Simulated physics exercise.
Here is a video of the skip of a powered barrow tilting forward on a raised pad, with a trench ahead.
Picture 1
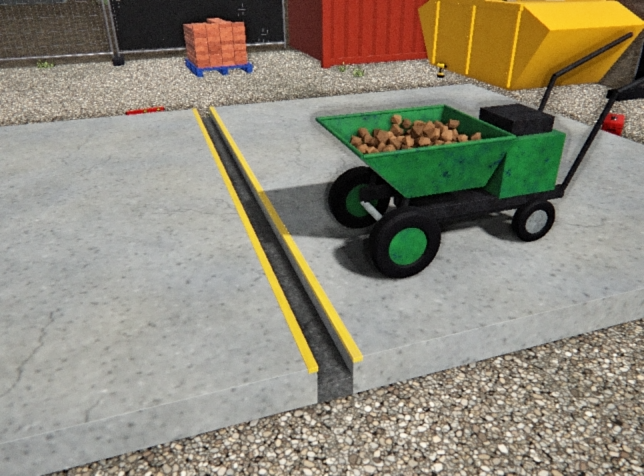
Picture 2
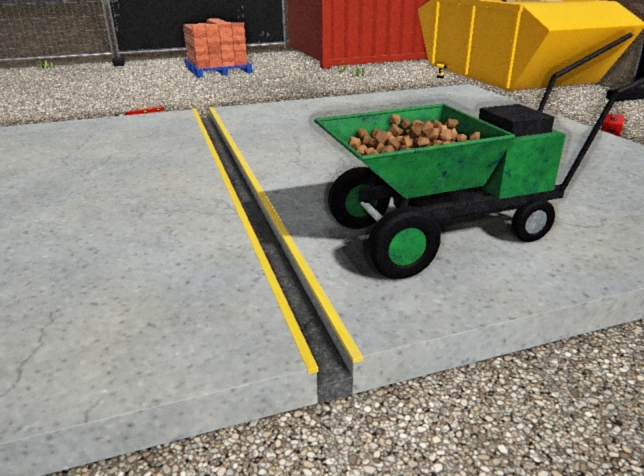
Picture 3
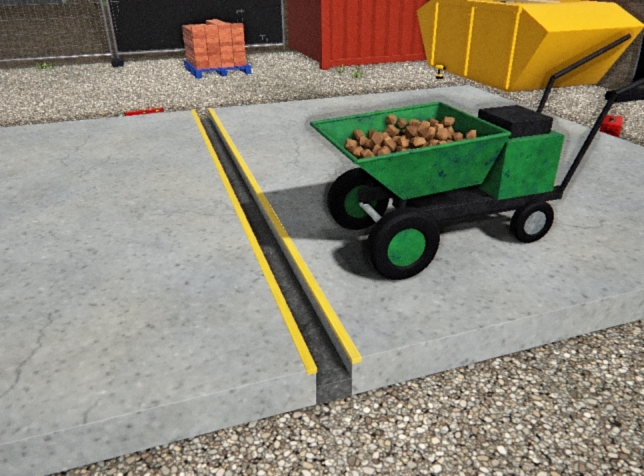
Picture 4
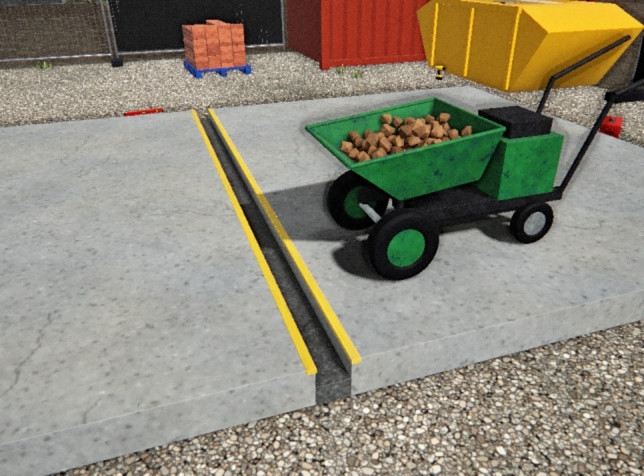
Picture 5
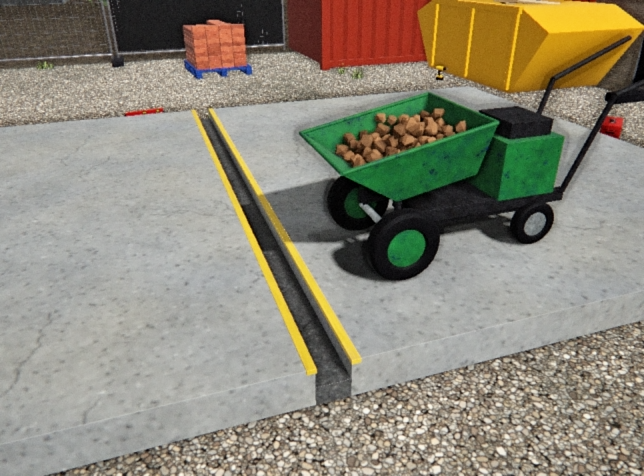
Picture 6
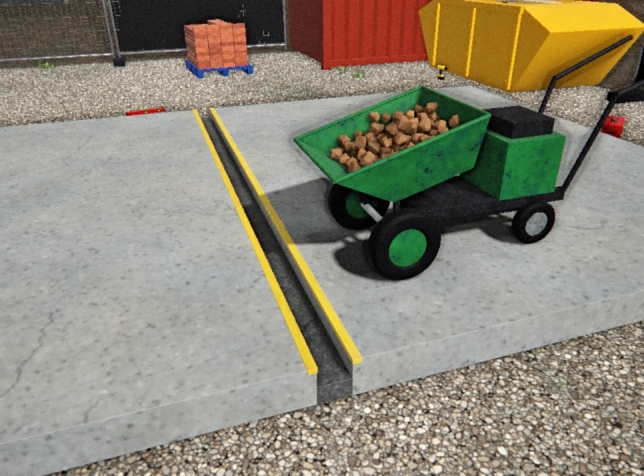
The clip opens on a green powered barrow standing on a raised concrete pad, its level skip loaded with brown clods, to the right of a narrow yellow-edged trench. The skip begins tilting forward, barely at first, then steadily further, its lip lowering toward the left while the wheels stay still.
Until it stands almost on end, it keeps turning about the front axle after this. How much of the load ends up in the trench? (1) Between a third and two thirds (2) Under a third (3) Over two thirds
Answer: 2.
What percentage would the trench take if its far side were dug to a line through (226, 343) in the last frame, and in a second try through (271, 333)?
First try: About 100 %; second try: About 60 %.
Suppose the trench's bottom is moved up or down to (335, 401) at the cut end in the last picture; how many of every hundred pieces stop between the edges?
Estimated share: Approx. 20 %.
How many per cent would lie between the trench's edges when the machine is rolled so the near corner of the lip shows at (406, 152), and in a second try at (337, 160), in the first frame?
Roughly 40 per cent, and 0 per cent.
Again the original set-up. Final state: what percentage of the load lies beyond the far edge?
It comes to 70 per cent or so.
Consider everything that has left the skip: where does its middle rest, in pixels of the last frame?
I'd say the middle ends up at about (247, 270).
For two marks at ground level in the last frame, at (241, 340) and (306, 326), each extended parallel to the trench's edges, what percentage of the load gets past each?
20 and 80 in a hundred.
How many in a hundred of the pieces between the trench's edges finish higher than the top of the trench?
I'd put it near 10 per cent.
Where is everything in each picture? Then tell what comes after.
In the first picture, lip of the skip (363, 157), level; top of the load (434, 136), clay clods; first edge of the trench (335, 318); far edge (294, 327), the trench under half as wide as the skip, and about half as deep as wide.
In the second picture, lip of the skip (361, 158), level; top of the load (433, 136).
In the third picture, lip of the skip (356, 162), tipped barely; top of the load (429, 135).
In the fourth picture, lip of the skip (350, 167), tipped a little; top of the load (425, 134).
In the fifth picture, lip of the skip (343, 174), tipped a little; top of the load (419, 131).
In the sixth picture, lip of the skip (335, 182), tipped clearly; top of the load (426, 126); first edge of the trench (335, 319); far edge (294, 328).
Just after the last frame, skip tipped steeply; every one in the skip.
A moment on, skip tipped steeply; roughly half in the skip; about a tenth in or heaped over the trench; roughly a third beyond it; just a few falling.
Further on, skip tipped right over; about a tenth in the skip; roughly a quarter in or heaped over the trench; roughly two thirds beyond it.
When it is over, skip tipped right over; about a tenth in the skip; roughly a quarter in or heaped over the trench; roughly two thirds beyond it.
